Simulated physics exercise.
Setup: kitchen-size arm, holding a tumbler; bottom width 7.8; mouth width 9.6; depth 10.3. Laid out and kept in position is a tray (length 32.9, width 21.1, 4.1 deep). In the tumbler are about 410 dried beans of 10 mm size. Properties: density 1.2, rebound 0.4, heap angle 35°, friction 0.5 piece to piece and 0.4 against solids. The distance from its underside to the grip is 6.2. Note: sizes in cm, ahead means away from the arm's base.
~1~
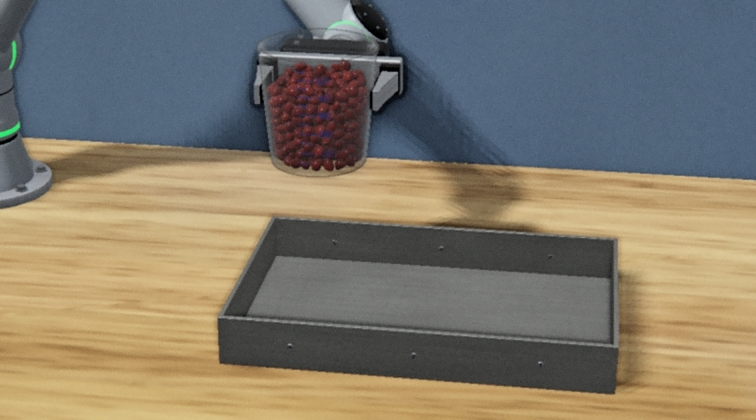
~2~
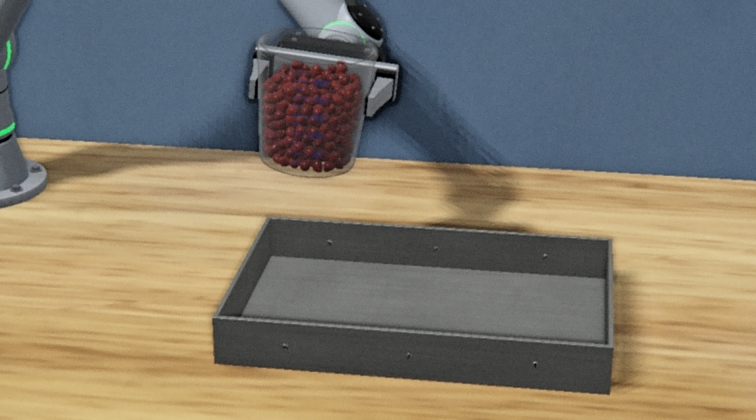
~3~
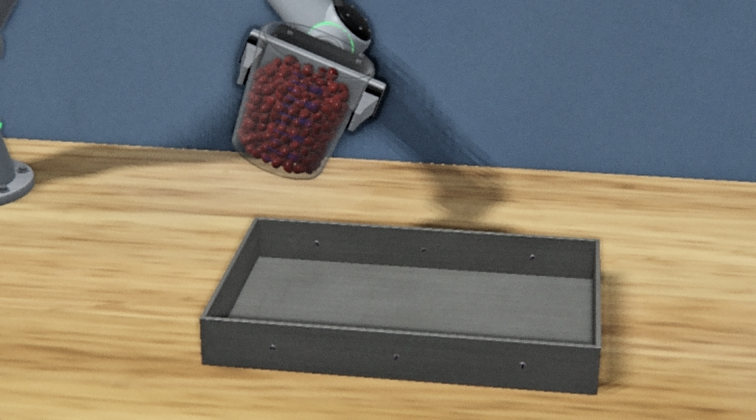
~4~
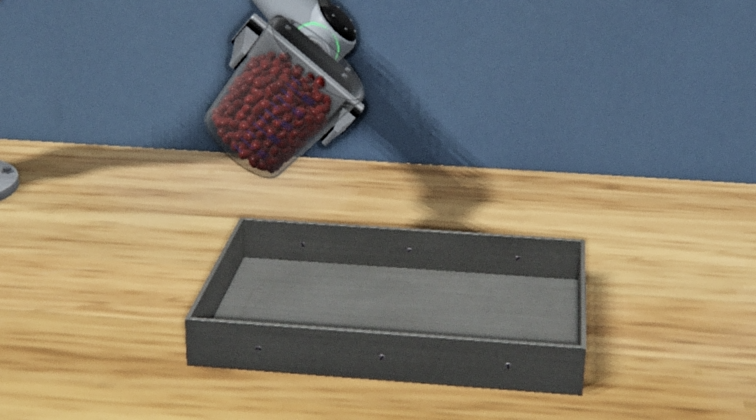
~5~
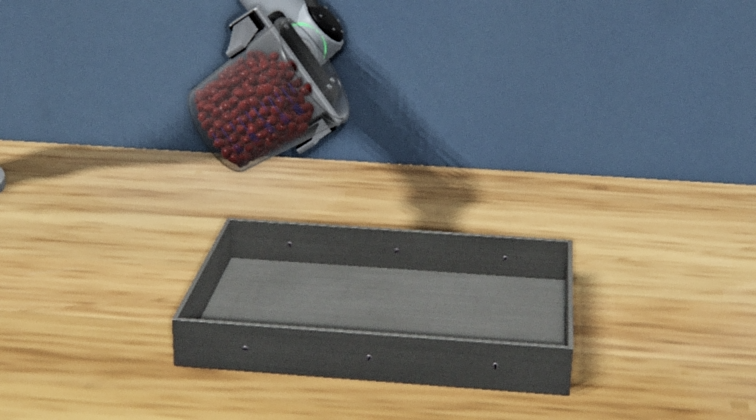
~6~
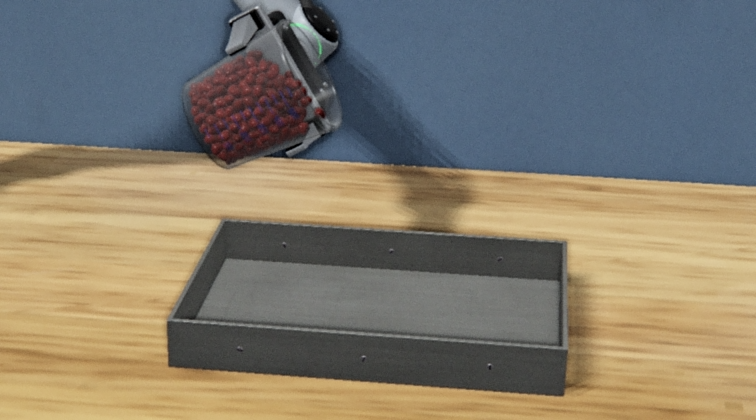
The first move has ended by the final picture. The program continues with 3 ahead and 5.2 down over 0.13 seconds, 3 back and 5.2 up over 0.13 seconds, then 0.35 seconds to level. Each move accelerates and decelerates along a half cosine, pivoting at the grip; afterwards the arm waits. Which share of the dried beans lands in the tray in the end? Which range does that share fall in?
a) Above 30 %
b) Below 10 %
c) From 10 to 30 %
(b) Below 10 %.
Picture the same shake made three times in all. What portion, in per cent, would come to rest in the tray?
In that case, some 5 per cent.
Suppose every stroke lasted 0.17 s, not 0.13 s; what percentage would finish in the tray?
Then roughly 0 percent.
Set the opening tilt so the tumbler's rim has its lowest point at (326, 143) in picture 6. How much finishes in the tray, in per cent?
About 15 percent.
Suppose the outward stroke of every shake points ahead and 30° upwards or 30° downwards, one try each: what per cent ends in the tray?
Near 45 and 10 percent respectively.
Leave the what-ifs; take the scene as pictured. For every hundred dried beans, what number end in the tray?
The share is close to 0 per cent.
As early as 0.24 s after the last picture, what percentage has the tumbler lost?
I'd say some 0 percent.
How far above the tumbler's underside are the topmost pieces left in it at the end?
Around 9.5 cm above the underside.
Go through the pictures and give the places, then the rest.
The first picture shows tumbler middle at (318, 105), level; upper third of the load around (318, 92), from x 275 to 365, top at y 65; 413 in the tumbler.
The second picture shows tumbler middle at (312, 105), tilted 6° forward; upper third of the load around (310, 92), from x 270 to 360, top at y 65.
The third picture shows tumbler middle at (297, 105), tilted 21° forward; upper third of the load around (290, 91), from x 245 to 345, top at y 60.
The fourth picture shows tumbler middle at (279, 103), tilted 39° forward; upper third of the load around (271, 89), from x 215 to 325, top at y 55.
The fifth picture shows tumbler middle at (264, 101), tilted 54° forward; upper third of the load around (254, 84), from x 200 to 310, top at y 55.
The sixth picture shows tumbler middle at (258, 101), tilted 60° forward; upper third of the load around (247, 83), from x 195 to 320, top at y 55; 413 in the tumbler.
Then, 0.24 s after the last picture, tilted 60° forward, highest piece 23 above the table; 409 in the tumbler, 4 in flight or on a rim.
Then, 0.49 s after the last picture, tilted 16° forward, highest piece 24 above the table; 404 in the tumbler, 8 in the tray, 1 in flight or on a rim.
Then, 0.81 s after the last picture, level, highest piece 24 above the table; 404 in the tumbler, 9 in the tray.
Then, 1.86 s after the last picture, level, highest piece 24 above the table; 404 in the tumbler, 9 in the tray.
Final count, 404 in the tumbler, 9 in the tray. That is 2 % in the tray.
